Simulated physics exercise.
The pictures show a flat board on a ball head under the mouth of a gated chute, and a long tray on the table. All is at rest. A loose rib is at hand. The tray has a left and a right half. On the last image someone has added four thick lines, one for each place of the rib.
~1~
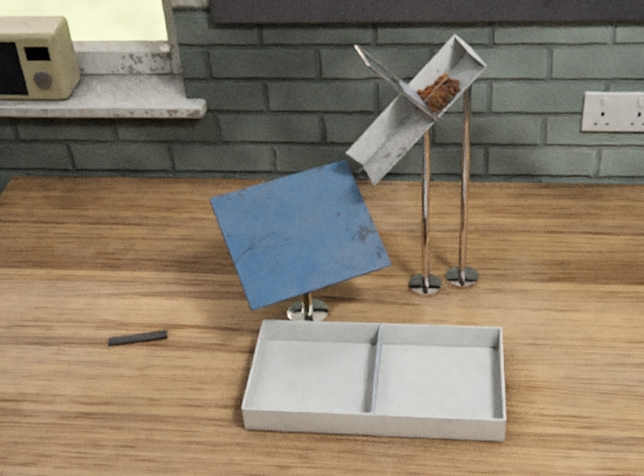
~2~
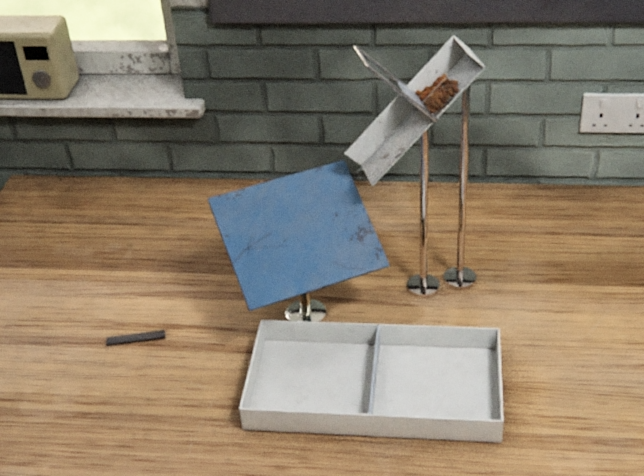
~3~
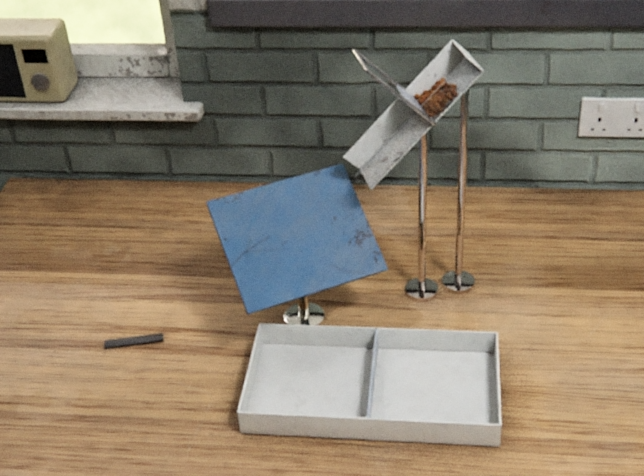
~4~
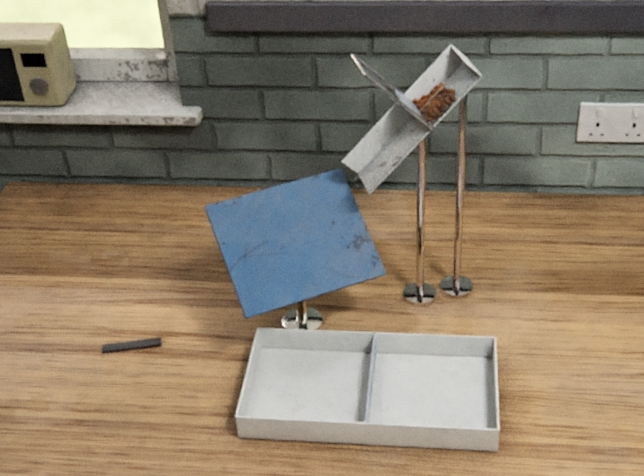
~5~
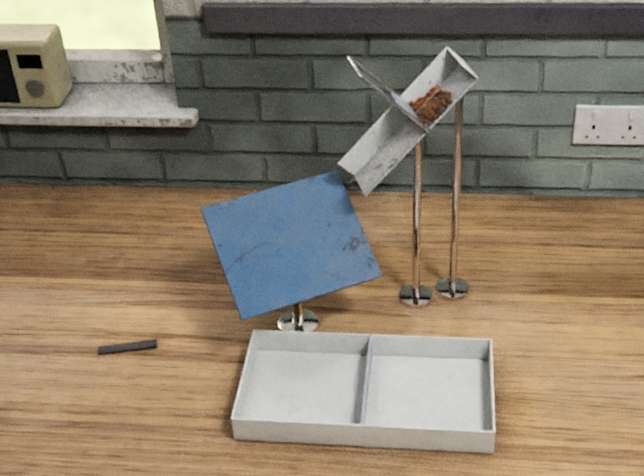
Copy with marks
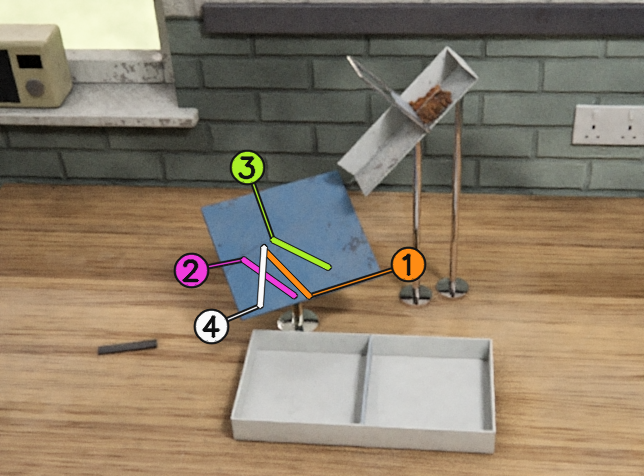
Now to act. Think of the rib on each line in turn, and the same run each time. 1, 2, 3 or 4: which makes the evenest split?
3 works best here.
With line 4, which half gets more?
The left half.
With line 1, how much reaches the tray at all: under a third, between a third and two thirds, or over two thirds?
It is over two thirds.
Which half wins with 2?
More lands on the left.
On the marked copy, line 1 from (266, 252) to (309, 296); line 2 from (243, 259) to (294, 295); line 3 from (273, 239) to (328, 267); line 4 from (264, 247) to (260, 305).
For line 1, of what is caught, all but a few in the left half, a small share in the right.
For line 2, of what is caught, all but a few in the left half, a small share in the right.
For line 3, of what is caught, close to a third in the left half, close to two thirds in the right.
For line 4, of what is caught, all but a few in the left half, a small share in the right.
